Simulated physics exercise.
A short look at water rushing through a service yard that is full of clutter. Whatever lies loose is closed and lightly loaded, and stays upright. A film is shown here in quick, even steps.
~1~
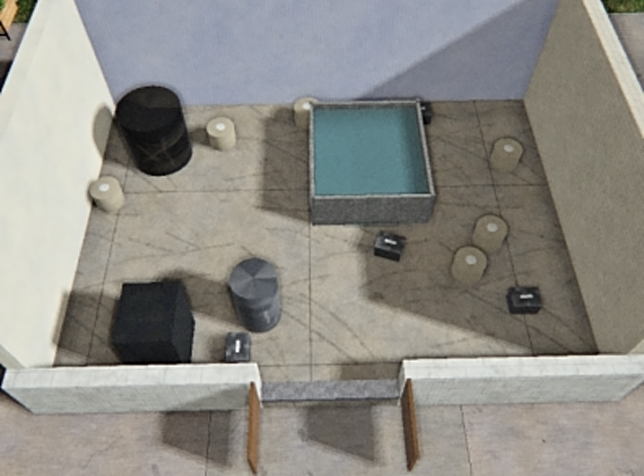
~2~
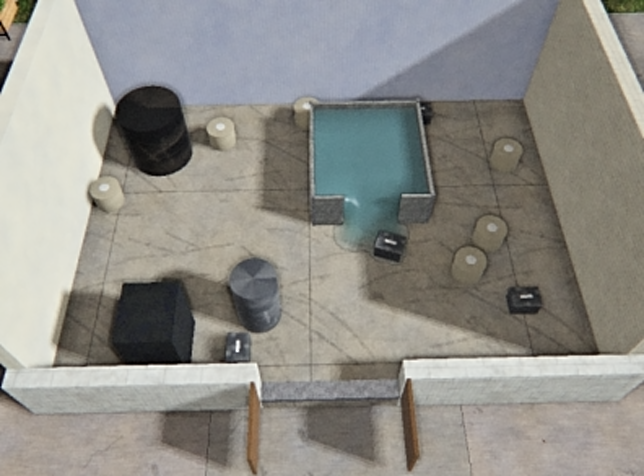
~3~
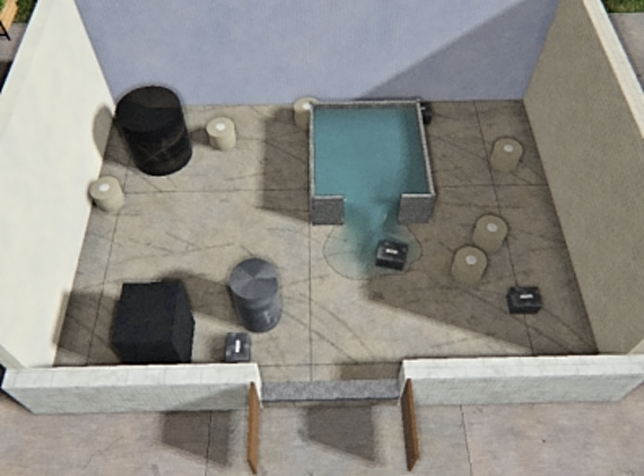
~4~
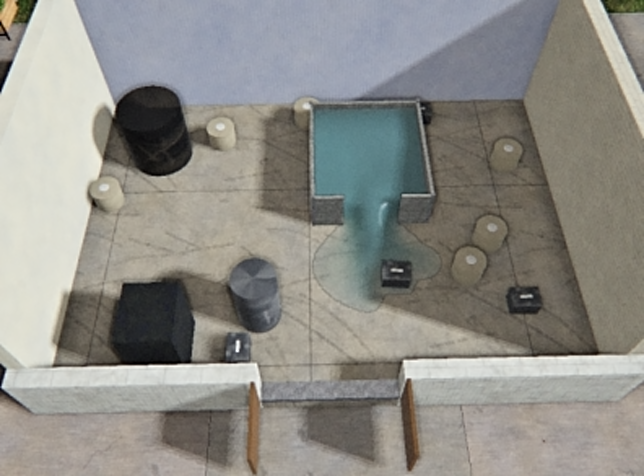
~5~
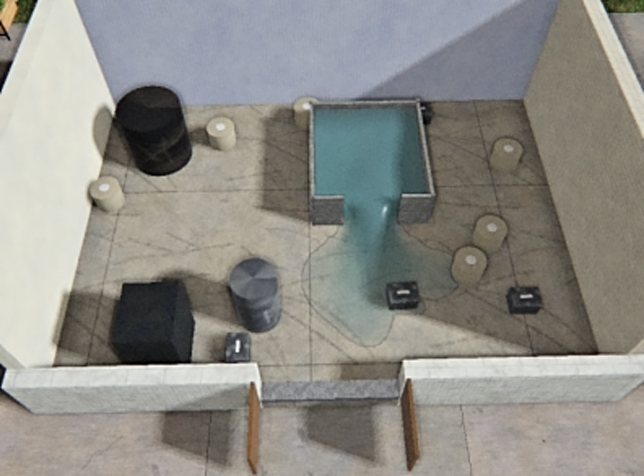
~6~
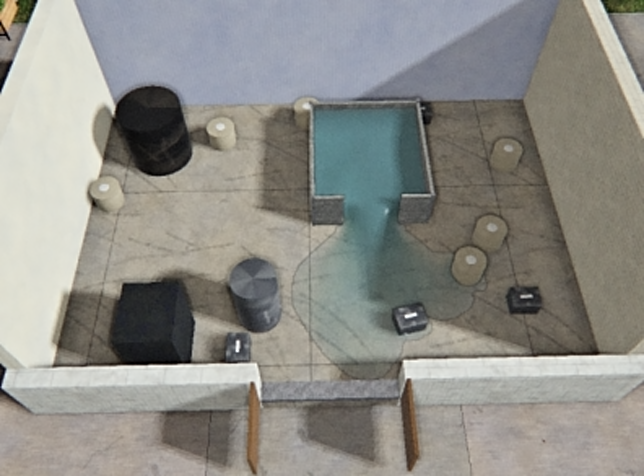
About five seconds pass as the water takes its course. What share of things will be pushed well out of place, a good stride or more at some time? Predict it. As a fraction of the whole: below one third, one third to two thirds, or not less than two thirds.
Fewer than a third of the things get pushed well away.
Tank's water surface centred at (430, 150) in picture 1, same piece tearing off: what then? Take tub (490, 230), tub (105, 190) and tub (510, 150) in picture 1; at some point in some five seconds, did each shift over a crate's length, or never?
One after the other: Under that, short of that, pushed that far.
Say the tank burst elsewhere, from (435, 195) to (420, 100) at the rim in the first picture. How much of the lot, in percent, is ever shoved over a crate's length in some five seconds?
Roughly 60 %.
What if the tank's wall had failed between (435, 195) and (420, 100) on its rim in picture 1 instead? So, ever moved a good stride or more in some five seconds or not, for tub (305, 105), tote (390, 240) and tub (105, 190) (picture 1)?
Travels that far, falls short, falls short.
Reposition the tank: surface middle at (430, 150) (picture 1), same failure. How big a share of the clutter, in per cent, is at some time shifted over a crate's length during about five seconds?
That comes out at some 50 %.
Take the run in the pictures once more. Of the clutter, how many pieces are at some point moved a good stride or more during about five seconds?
It adds up to 2.
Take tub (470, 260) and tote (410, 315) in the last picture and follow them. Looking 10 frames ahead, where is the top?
First top about at (502, 260); second top about at (490, 355).
A moment on, 1 of 10 are well off their spots; 0 afloat.
Next, 1 of 10 are well off their spots; 1 afloat.
Later, 1 of 10 are well off their spots; 1 afloat.
In the end, 2 of 10 are well off their spots, and 2 have been at some point; 1 afloat.
